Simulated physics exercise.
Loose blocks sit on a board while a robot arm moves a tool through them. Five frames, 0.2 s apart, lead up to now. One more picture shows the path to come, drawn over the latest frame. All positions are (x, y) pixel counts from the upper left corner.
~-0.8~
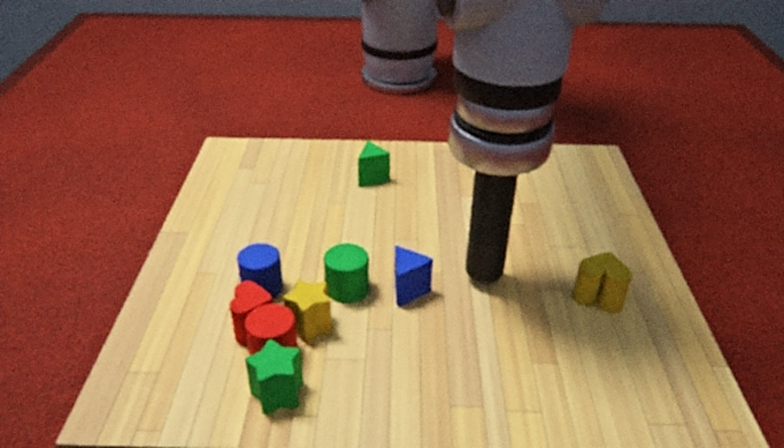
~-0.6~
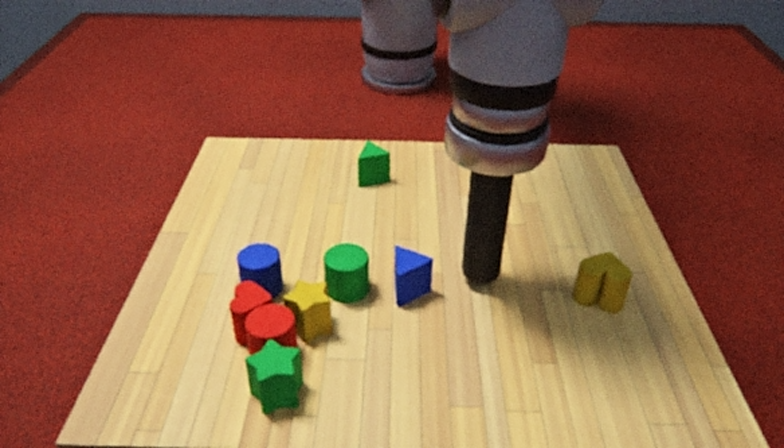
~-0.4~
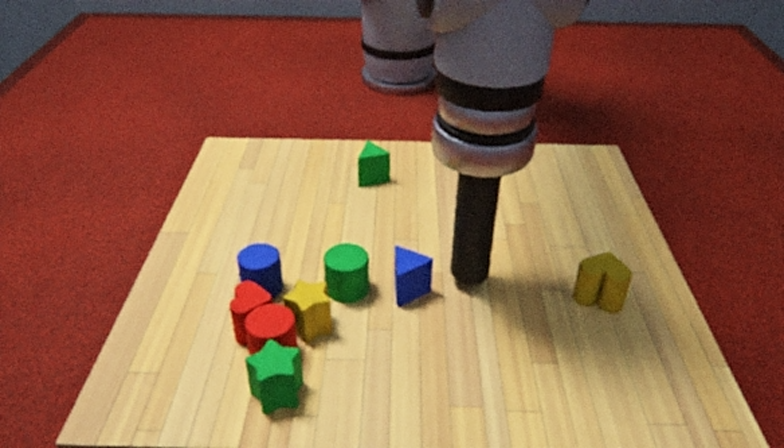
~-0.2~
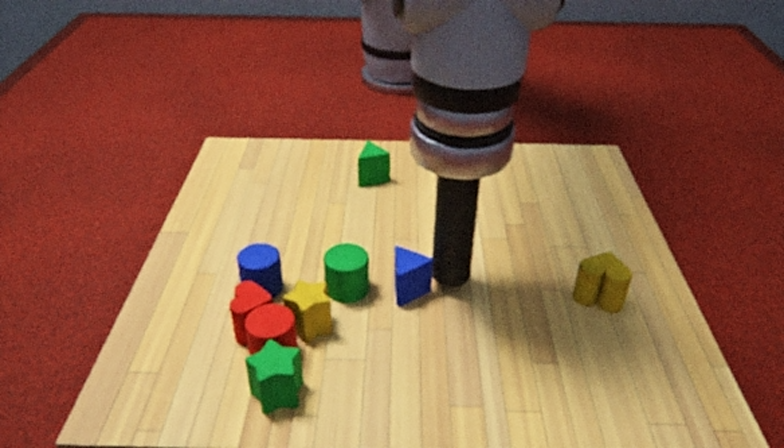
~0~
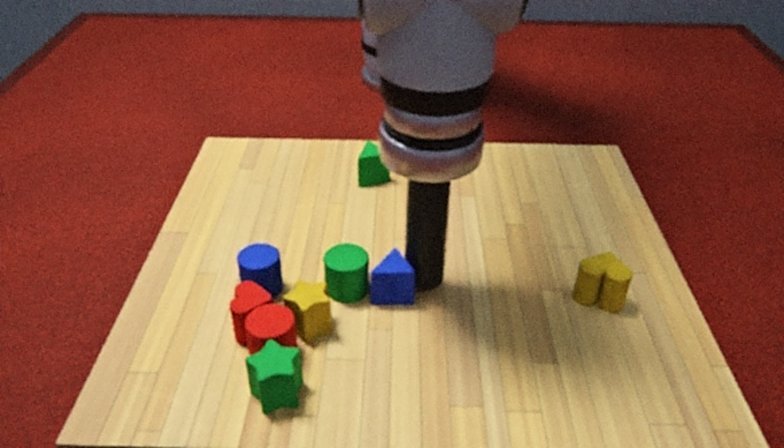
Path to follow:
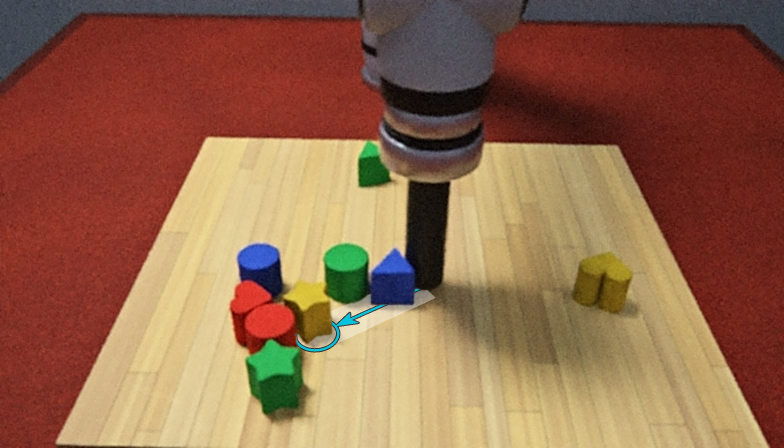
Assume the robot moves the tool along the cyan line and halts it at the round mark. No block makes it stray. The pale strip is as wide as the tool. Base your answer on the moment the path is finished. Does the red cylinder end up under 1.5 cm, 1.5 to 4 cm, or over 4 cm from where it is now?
Less than 1.5 cm.
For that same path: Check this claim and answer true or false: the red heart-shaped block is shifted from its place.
True
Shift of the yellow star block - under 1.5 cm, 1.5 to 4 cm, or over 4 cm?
Ends 1.5 to 4 cm away.
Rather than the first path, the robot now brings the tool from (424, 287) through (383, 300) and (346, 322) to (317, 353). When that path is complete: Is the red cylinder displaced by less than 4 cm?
I believe so.
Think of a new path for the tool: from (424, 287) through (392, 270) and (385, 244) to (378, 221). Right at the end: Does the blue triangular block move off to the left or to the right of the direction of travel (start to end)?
It goes left.
The line goes in a line from (424, 287) to (317, 334).
What follows on the original path. One third of the way, tool at (390, 294); green cylinder at (343, 255); blue triangular block at (356, 279), turned 15° clockwise.
Two thirds of the way, tool at (353, 310); red heart-shaped block at (234, 296); red cylinder at (258, 324); yellow star block at (274, 295), turned 30° anticlockwise; green cylinder at (341, 255); blue triangular block at (315, 287), turned 35° clockwise.
At the end, tool at (316, 326); red heart-shaped block at (229, 297); red cylinder at (257, 324); yellow star block at (269, 295), turned 35° anticlockwise; green cylinder at (341, 255); blue triangular block at (298, 275), turned 55° clockwise.
